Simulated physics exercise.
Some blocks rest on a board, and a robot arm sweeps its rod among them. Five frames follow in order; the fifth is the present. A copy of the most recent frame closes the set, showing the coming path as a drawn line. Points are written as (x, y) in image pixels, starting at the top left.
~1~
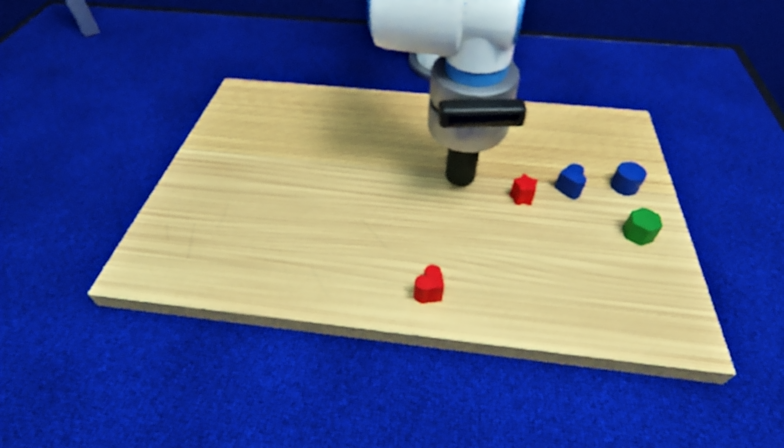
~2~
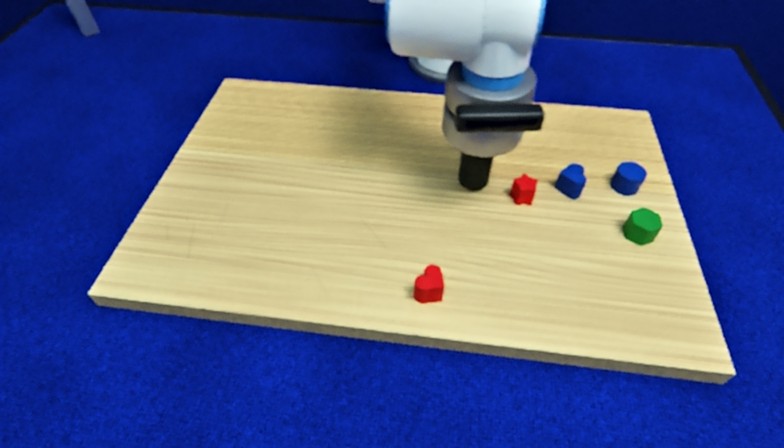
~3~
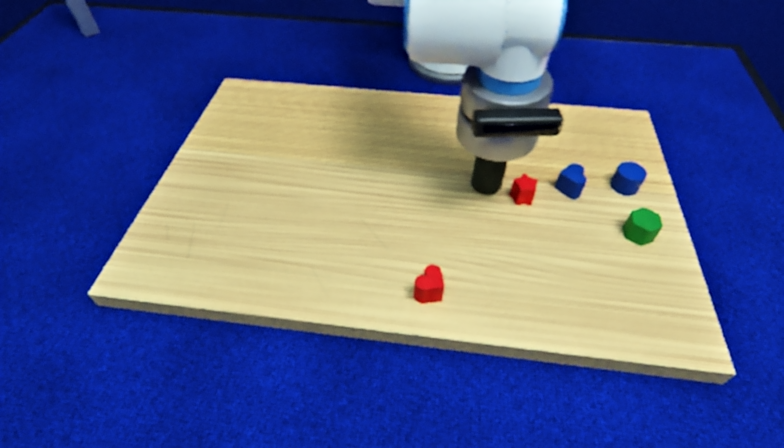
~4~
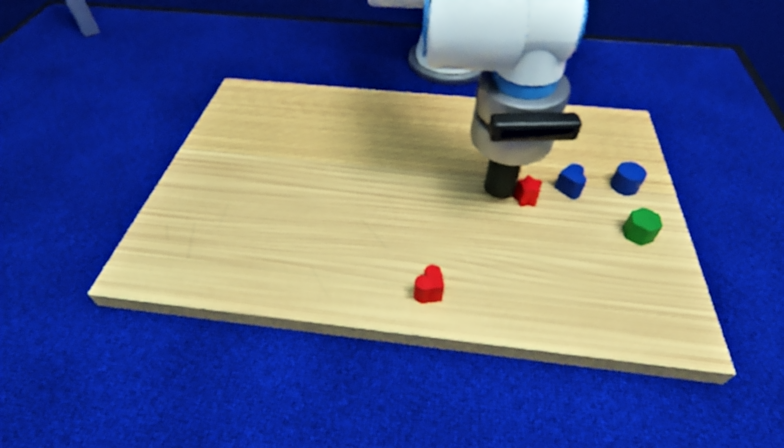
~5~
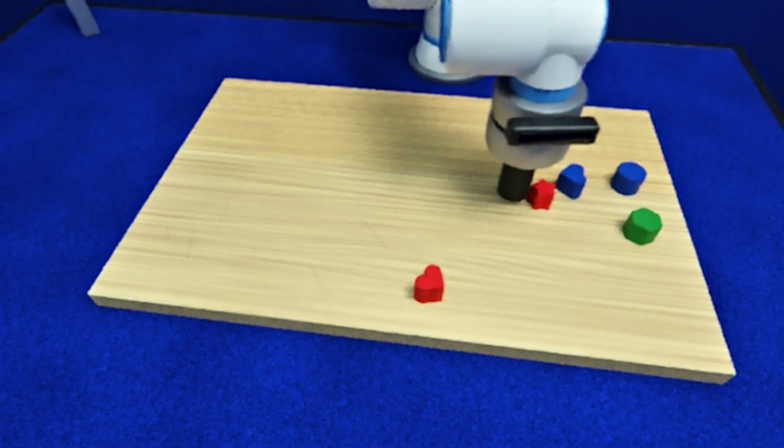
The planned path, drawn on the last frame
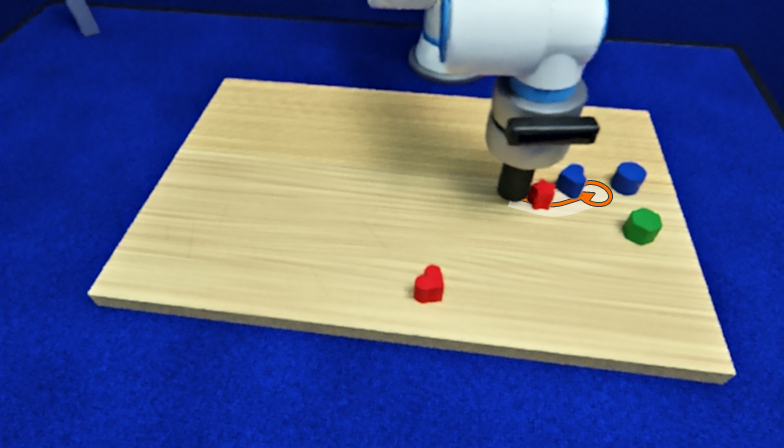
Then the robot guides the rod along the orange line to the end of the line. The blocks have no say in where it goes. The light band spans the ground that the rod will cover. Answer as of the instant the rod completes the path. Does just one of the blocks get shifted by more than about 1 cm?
No, it doesn't check out.
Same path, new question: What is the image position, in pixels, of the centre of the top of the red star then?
The middle of its upper face will lie at (608, 198).
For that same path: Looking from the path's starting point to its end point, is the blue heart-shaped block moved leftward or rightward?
My prediction: Leftwards.
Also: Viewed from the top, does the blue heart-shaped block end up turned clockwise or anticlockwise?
It swings round anticlockwise.
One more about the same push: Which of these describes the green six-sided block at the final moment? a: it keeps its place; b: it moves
Correct choice: A.
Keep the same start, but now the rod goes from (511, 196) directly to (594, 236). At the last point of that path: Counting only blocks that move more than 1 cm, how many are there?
This push will displace one block.
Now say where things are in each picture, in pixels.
Tip of the rod at (460, 176), middles of tops, red star at (526, 182), blue heart-shaped block at (575, 173), blue disc at (632, 170), green six-sided block at (647, 219), in the first frame.
Rod at (473, 180), nothing pushed, in the second frame.
Rod at (486, 184), nothing pushed, in the third frame.
Rod at (500, 187), red star at (531, 183), in the fourth frame.
Rod at (513, 191), red star at (545, 187), blue heart-shaped block at (575, 173), blue disc at (632, 170), green six-sided block at (647, 219), in the fifth frame.
The line goes from (511, 196) through (541, 204) and (570, 201) to (595, 193).
What follows on the original path. One third of the way, rod at (543, 199); red star at (577, 195).
Two thirds of the way, rod at (572, 196); red star at (602, 199), turned 50° clockwise; blue heart-shaped block at (581, 168), turned 30° anticlockwise.
At the end, rod at (597, 188); red star at (608, 198), turned 95° clockwise; blue heart-shaped block at (588, 160), turned 65° anticlockwise; blue disc unmoved; green six-sided block unmoved.
